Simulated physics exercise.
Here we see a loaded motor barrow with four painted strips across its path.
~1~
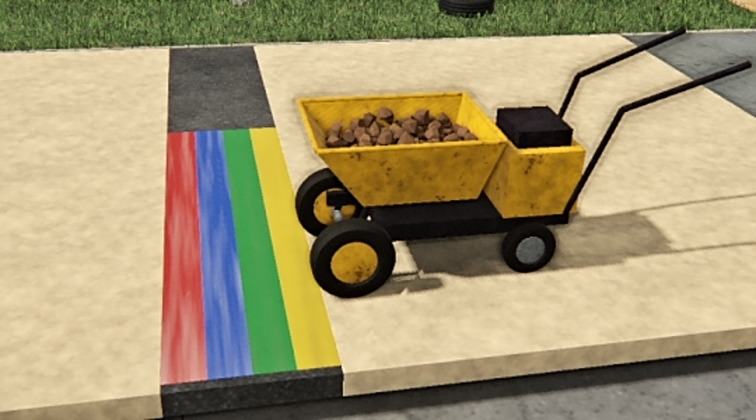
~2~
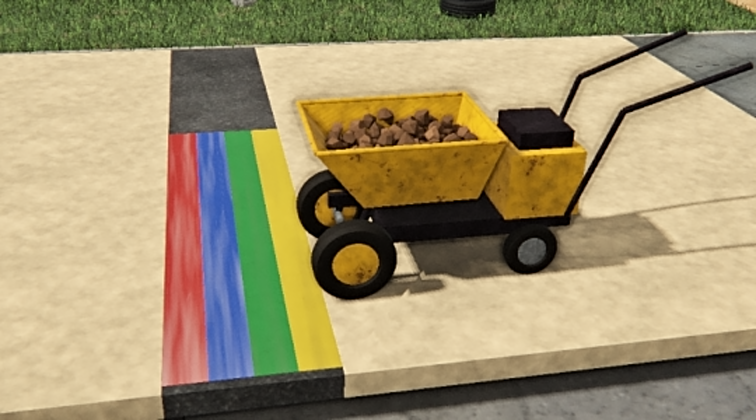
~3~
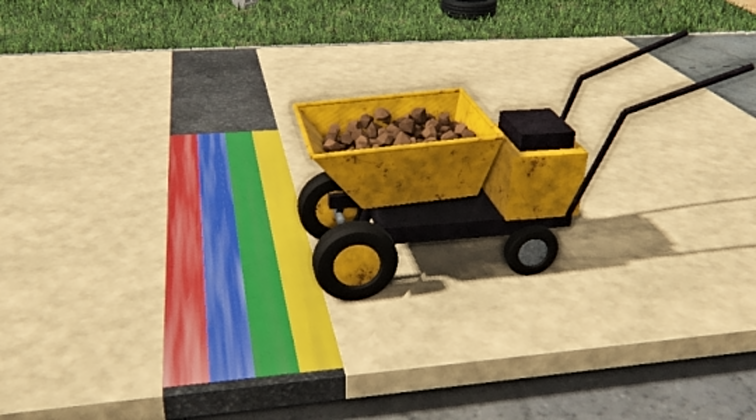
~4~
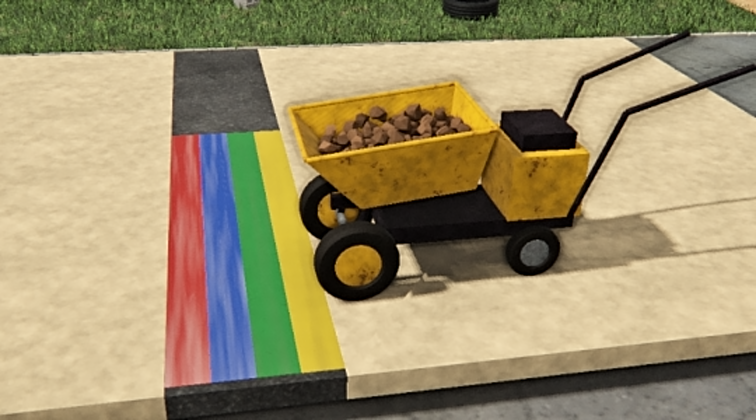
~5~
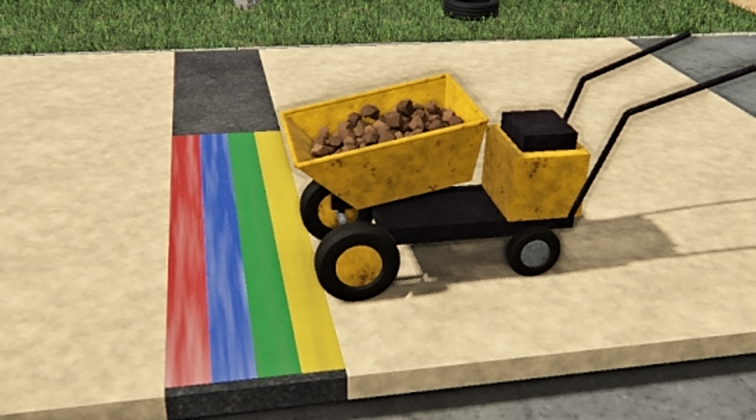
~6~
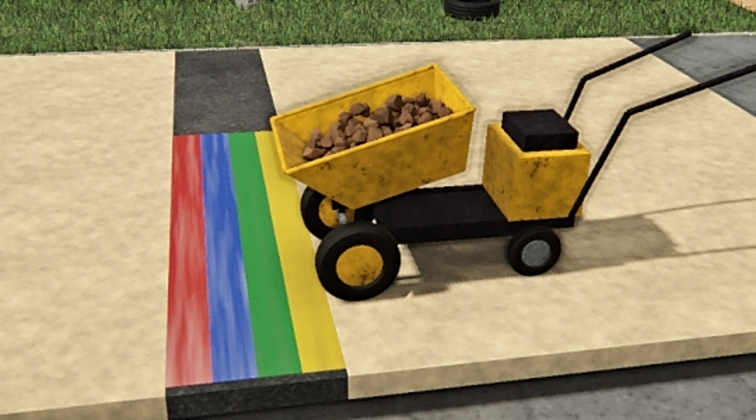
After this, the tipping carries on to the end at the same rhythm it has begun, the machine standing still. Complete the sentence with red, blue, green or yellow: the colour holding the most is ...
The colour holding the most is red.
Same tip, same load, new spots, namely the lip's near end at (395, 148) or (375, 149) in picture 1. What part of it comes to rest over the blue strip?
Roughly 20 per cent at the first spot and 30 per cent at the second.
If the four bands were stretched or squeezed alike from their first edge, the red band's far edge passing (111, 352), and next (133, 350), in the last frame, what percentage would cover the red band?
I'd put it at some 30 % for the first and some 30 % for the second.
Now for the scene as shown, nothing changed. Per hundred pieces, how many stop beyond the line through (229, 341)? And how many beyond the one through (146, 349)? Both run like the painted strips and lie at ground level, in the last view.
Roughly 70 per cent, then roughly 20 per cent.
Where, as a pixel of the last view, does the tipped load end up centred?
Around (174, 275).
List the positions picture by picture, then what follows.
In the first picture, lip of the skip (317, 152), level; top of the load (401, 138), clay clods; yellow strip (310, 325); green strip (268, 329); blue strip (226, 333); red strip (183, 338).
In the second picture, lip of the skip (317, 154), level; top of the load (401, 139).
In the third picture, lip of the skip (313, 157), tipped barely; top of the load (398, 138).
In the fourth picture, lip of the skip (307, 161), tipped a little; top of the load (426, 129).
In the fifth picture, lip of the skip (297, 166), tipped a little; top of the load (418, 125).
In the sixth picture, lip of the skip (286, 173), tipped clearly; top of the load (417, 123); yellow strip (315, 328); green strip (274, 332); blue strip (231, 336); red strip (188, 340).
Just after the last frame, skip tipped steeply; every one in the skip.
A moment on, skip tipped right over; roughly two thirds in the skip; just a few over the blue strip; roughly a quarter over the red strip; about a tenth off the paint.
Further on, skip tipped right over; roughly a quarter in the skip; about a tenth over the blue strip; roughly a third over the red strip; roughly a quarter off the paint.
When it is over, skip tipped right over; roughly a quarter in the skip; not one over the yellow strip; not one over the green strip; about a tenth over the blue strip; roughly a third over the red strip; roughly a third off the paint.
